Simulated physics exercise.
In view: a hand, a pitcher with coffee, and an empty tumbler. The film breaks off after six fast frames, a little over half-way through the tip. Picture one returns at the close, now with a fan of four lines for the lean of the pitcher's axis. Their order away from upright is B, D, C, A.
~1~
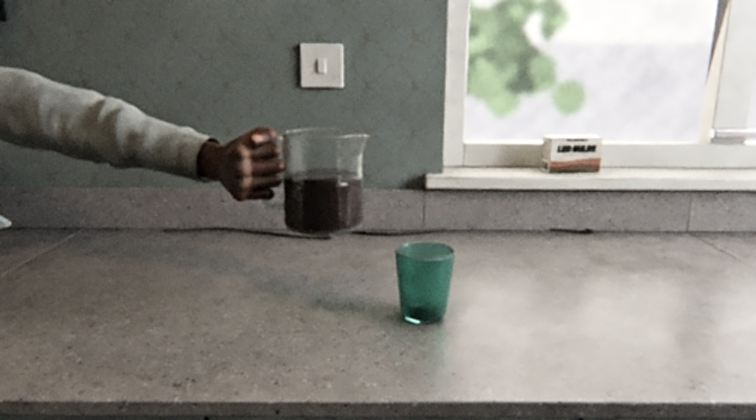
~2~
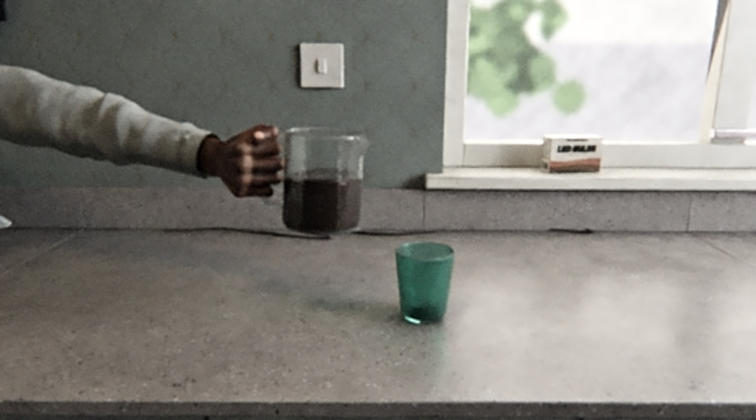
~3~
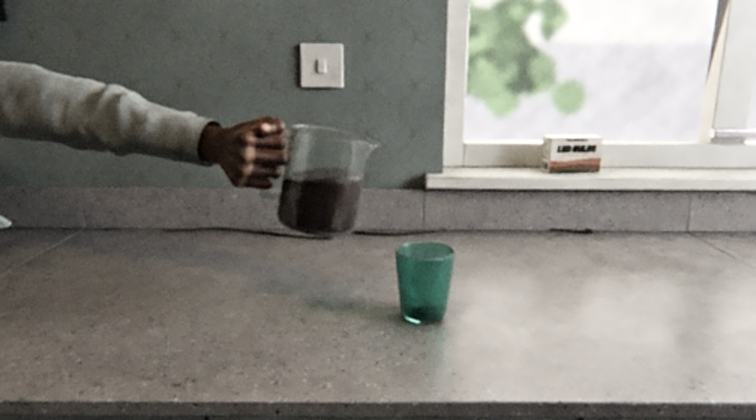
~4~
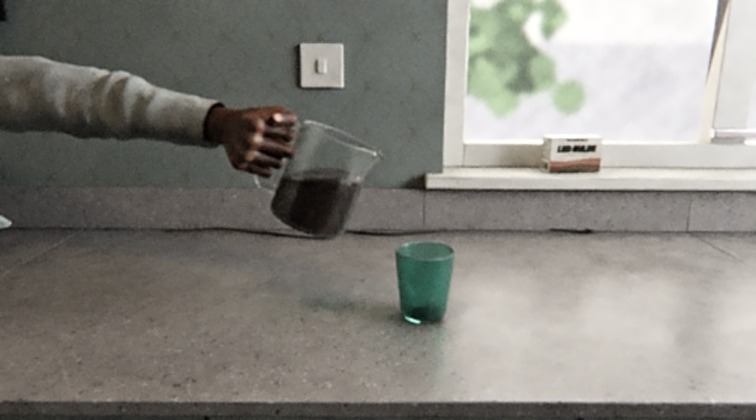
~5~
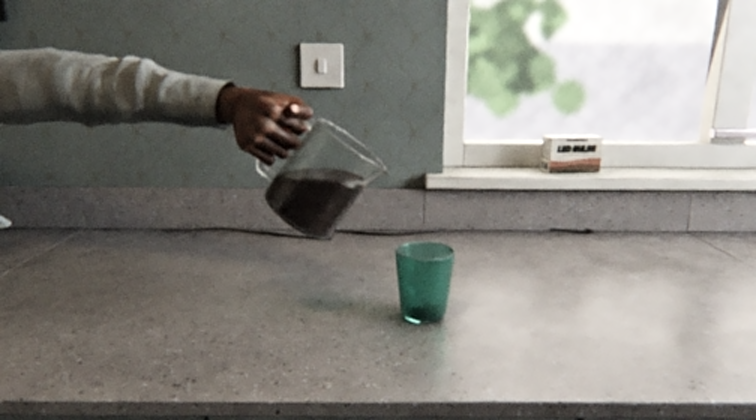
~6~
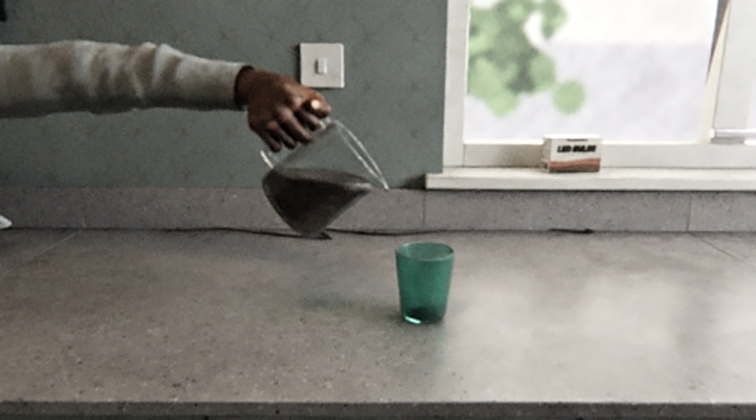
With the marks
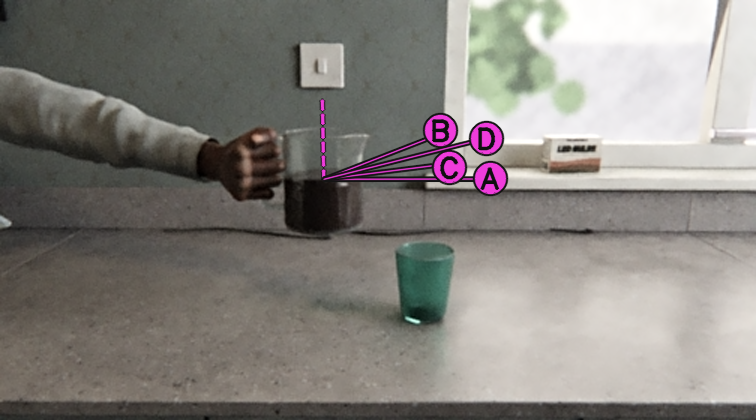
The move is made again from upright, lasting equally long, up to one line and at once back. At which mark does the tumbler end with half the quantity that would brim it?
Best: B.
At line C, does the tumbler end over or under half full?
Over half.
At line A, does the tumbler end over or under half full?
Over half.
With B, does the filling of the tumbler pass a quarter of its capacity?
Yes, clearly.
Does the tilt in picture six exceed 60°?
No, it does not.
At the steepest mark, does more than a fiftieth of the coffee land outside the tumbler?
Yes.
In magenta, A at (473, 179); B at (425, 139); C at (431, 165); D at (470, 142).
If A is chosen, the tumbler ends with about 86 % of what it can hold; 18 % of the coffee is spilt.
If B is chosen, the tumbler ends with about 50 % of what it can hold.
If C is chosen, the tumbler ends with about 82 % of what it can hold; 8 % of the coffee is spilt.
If D is chosen, the tumbler ends with about 71 % of what it can hold.
